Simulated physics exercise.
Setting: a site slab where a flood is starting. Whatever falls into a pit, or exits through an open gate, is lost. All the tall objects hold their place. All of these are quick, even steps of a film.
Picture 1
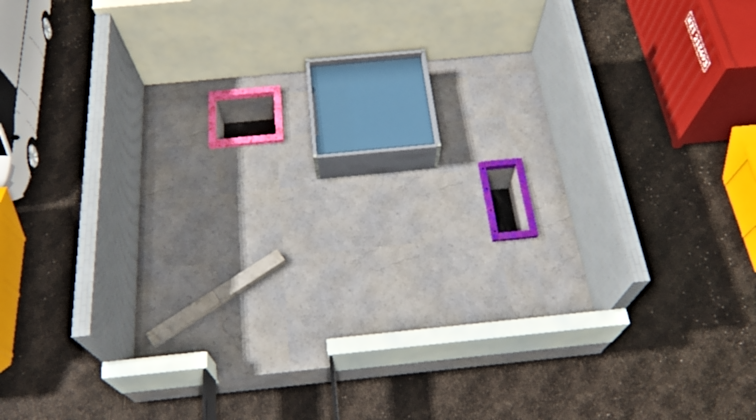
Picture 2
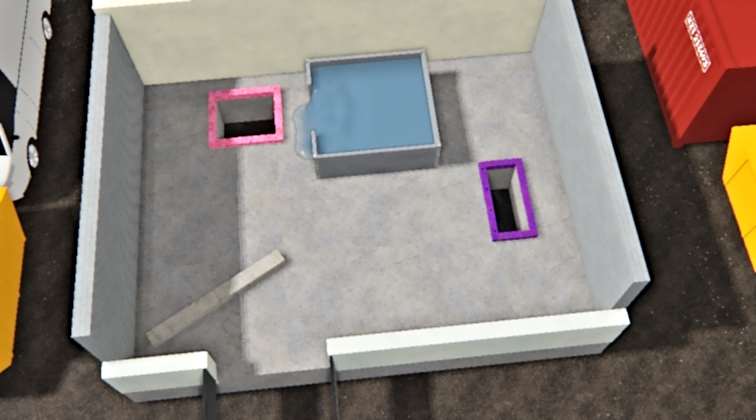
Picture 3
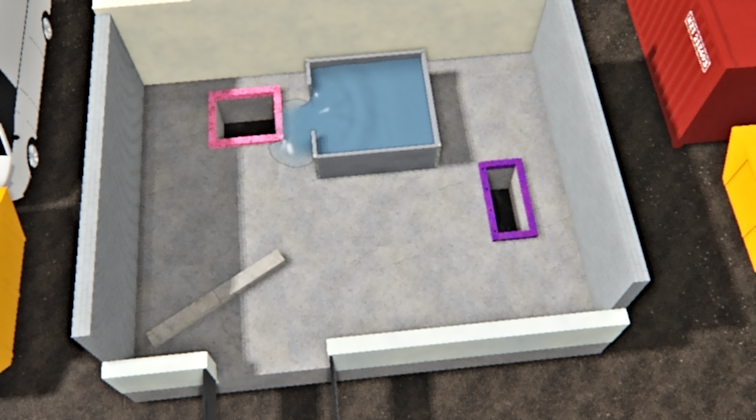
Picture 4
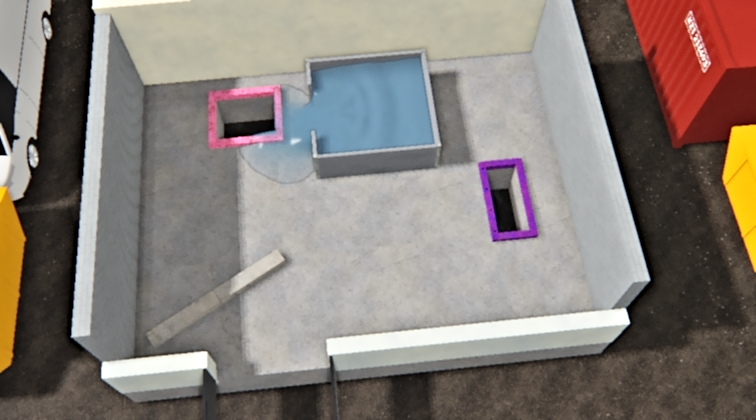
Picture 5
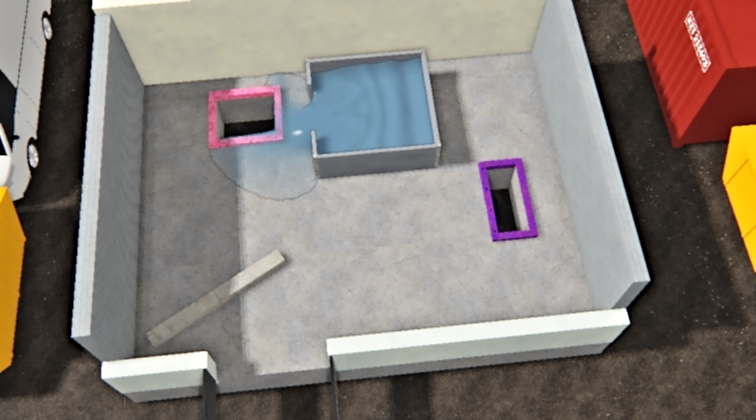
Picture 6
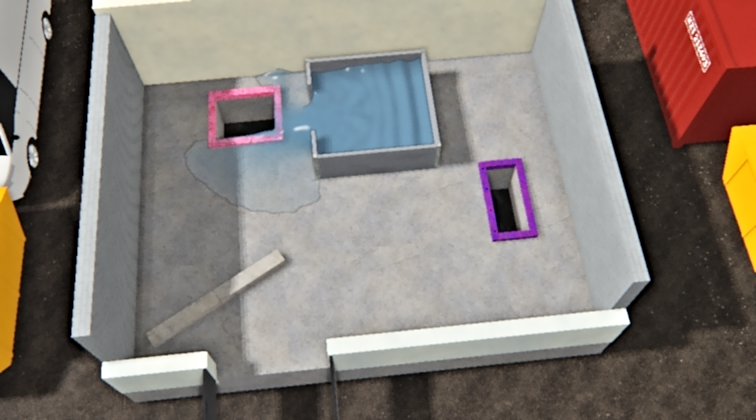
Open tank of blue water leaking through a gap in its left side, a shallow puddle spreading around the pink-rimmed opening.
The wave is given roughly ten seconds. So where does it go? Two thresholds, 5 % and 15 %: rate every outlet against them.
Rating by outlet: Gate - below both, purple pit - below both, pink pit - above both.
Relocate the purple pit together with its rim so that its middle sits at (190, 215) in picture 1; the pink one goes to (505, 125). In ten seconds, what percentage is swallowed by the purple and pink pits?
Of the total, the purple pit holds 14 per cent and the pink pit 0 per cent.
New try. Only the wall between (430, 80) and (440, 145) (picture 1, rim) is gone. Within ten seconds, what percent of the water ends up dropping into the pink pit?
Pink: About 0 %.
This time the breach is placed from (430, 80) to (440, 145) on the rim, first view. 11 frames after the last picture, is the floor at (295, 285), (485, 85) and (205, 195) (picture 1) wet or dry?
Well, the first is missed by the spill, the next hit by the spill, the last missed by the spill.
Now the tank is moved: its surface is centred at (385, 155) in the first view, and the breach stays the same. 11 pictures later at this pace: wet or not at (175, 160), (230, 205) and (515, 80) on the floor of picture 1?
Checking the three spots, I get swamped, swamped, high and dry.
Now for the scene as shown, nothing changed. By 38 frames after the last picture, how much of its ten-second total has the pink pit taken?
About 95 per cent.
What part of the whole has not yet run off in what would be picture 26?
That works out to about 78 percent.
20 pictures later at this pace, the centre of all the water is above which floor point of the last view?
My guess is about (302, 160).
A moment on, water covers 20 % of the floor; the gate 0 %, the purple pit 0 %, the pink pit 10 %.
Next, water covers 30 % of the floor; the gate 0 %, the purple pit 0 %, the pink pit 17 %.
Then, water covers 35 % of the floor; the gate 0 %, the purple pit 0 %, the pink pit 23 %.
Later, water covers 60 % of the floor; the gate 0 %, the purple pit 0 %, the pink pit 28 %.
In the end, water covers 85 % of the floor; the gate 1 %, the purple pit 0 %, the pink pit 30 %.
